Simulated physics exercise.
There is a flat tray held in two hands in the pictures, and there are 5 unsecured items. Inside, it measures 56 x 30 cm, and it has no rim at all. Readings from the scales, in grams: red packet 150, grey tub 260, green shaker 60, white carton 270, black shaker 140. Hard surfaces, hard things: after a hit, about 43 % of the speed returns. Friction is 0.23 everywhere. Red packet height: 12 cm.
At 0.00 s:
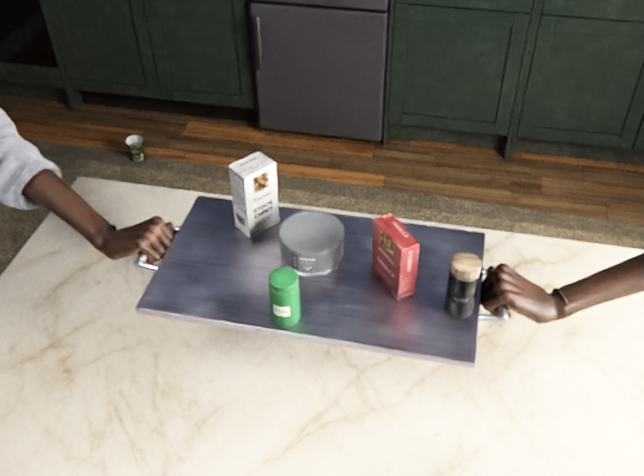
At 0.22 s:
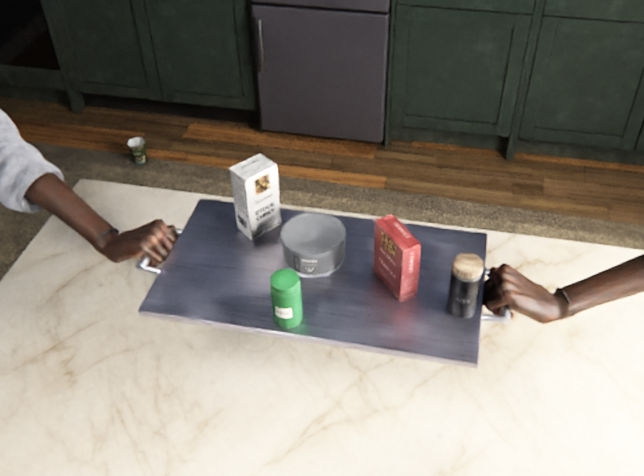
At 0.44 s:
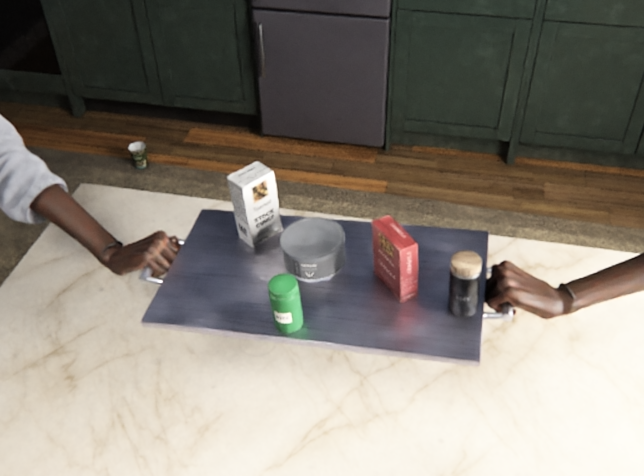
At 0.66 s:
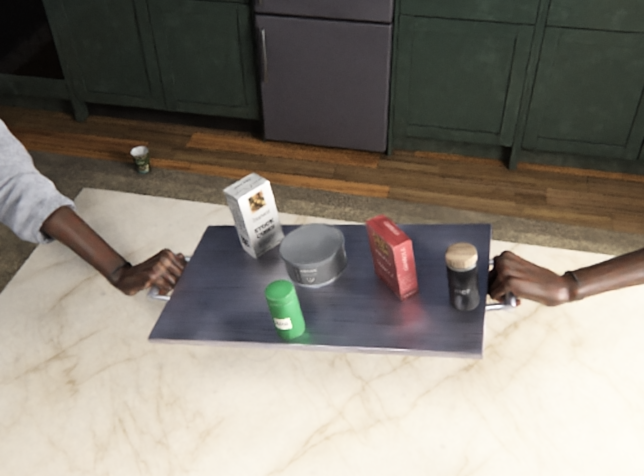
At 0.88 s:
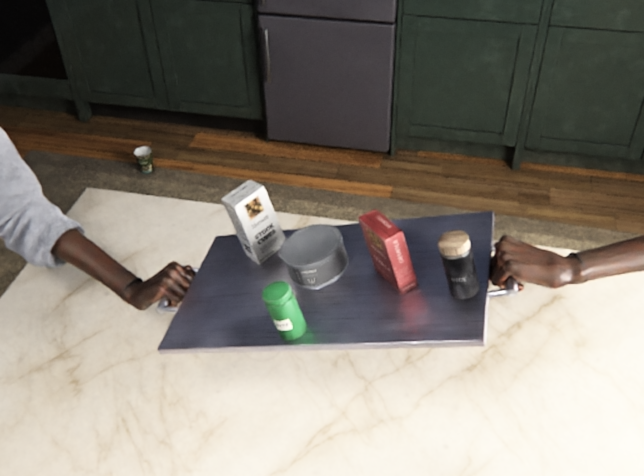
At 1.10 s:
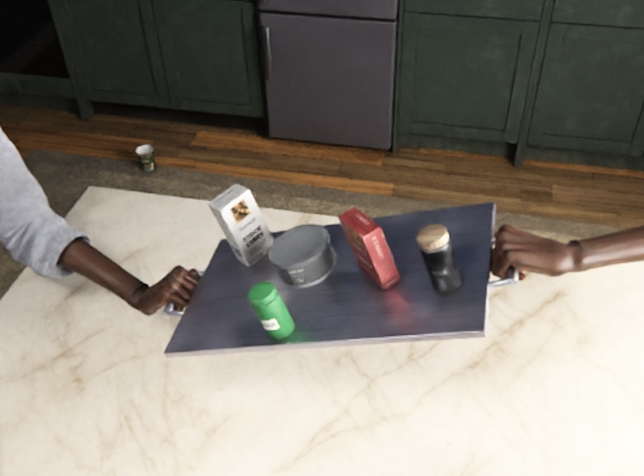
Two hands, one reaching in from each side, grip the handles of a flat dark tray over a pale marble counter, seen from above with green cabinets and a wooden floor behind. On it stand a white carton at back left, a grey tub near the middle, a green shaker in front, a red packet and a black shaker at right. The tray tilts left edge down, and the items slide slightly left.
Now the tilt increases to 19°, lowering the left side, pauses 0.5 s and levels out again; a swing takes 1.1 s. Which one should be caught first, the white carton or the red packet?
The first of the two.
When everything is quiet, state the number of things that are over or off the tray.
The count is 5.
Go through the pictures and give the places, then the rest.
Tray level; white carton (255, 195); red packet (394, 257), in the first picture.
Tray level; black shaker (465, 286); grey tub (314, 244), in the second picture.
Tray tilted 4°, left edge down; green shaker (286, 303); black shaker (464, 284), in the third picture.
Tray tilted 10°, left edge down; grey tub (314, 255); green shaker (285, 310), in the fourth picture.
Tray tilted 16°, left edge down; black shaker (459, 265); grey tub (315, 255), in the fifth picture.
Tray tilted 19°, left edge down; white carton (243, 225) 3 cm from its spot; red packet (369, 248) 4 cm from its spot, in the sixth picture.
By 1.70 s, tray tilted 19°, left edge down; grey tub, green shaker and white carton now off the tray; red packet 39 cm from its spot near (192, 270); black shaker 37 cm from its spot.
By 2.20 s, tray tilted 11°, left edge down; red packet and black shaker now off the tray.
When it is over (3.3 s), off the tray, red packet, grey tub, green shaker, white carton and black shaker. End places, in pixels of the last picture, white carton near (120, 299), red packet near (15, 396). White carton went at 1.40 s; red packet went at 1.74 s.
